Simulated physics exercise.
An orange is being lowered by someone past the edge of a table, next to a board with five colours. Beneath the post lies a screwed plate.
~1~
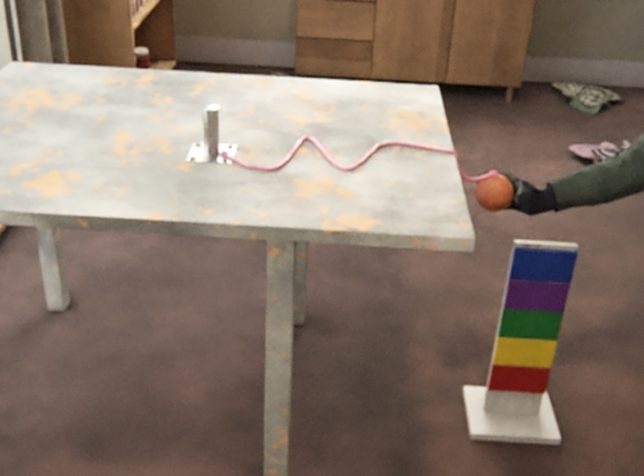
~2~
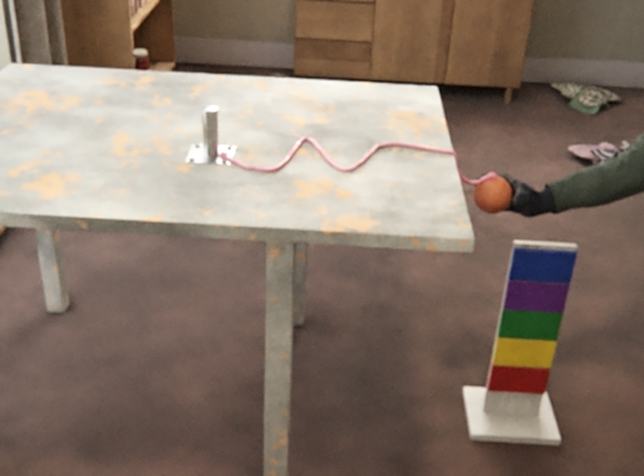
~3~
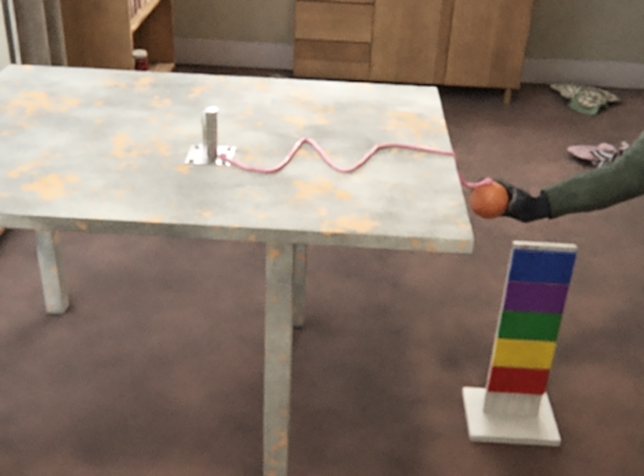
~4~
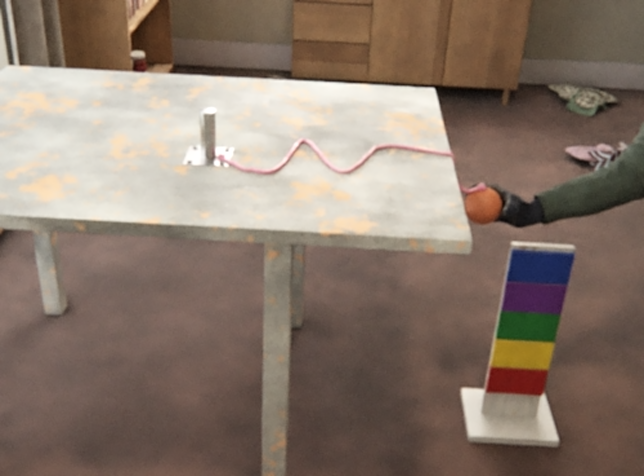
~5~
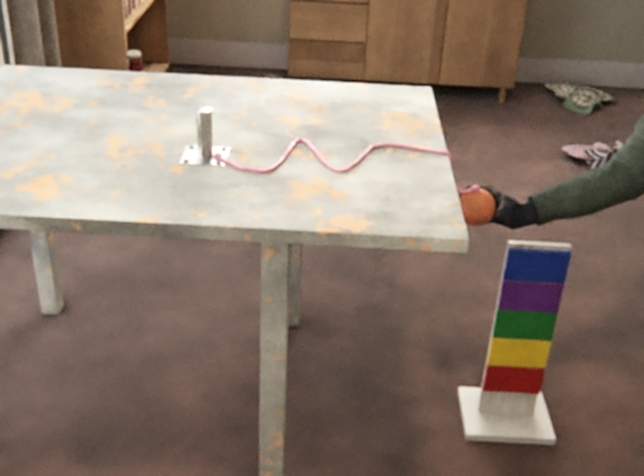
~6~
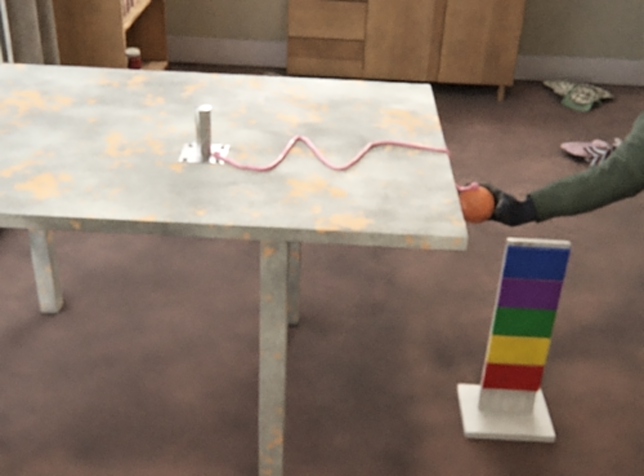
The clip opens with a gloved hand holding an orange ball tied to a pink cord, which zigzags across a worn table from a short metal post, beside a striped colour board on the floor. The hand moves the ball slightly left to the table's edge, while the cord barely changes.
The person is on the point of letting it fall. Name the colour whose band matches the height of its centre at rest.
That would be yellow.
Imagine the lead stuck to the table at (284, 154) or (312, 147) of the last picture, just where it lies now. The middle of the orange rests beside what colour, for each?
For the first place it's green, and for the second purple.
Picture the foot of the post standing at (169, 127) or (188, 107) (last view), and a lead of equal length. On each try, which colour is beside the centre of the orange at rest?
Case by case: Green, then green.
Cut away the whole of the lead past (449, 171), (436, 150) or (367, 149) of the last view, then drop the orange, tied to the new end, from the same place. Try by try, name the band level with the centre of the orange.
Lab note - try 1: Green; try 2: Purple; try 3: Higher than all five.
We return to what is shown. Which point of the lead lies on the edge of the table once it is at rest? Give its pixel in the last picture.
Pixel (337, 169).
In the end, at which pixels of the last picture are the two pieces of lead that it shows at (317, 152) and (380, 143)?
Near (409, 155) and (437, 232).
Soon after, orange near (421, 333); level with yellow.
After that, orange near (428, 346); level with yellow.
In the end, orange near (422, 348); level with yellow. Its centre hangs level with the yellow band.
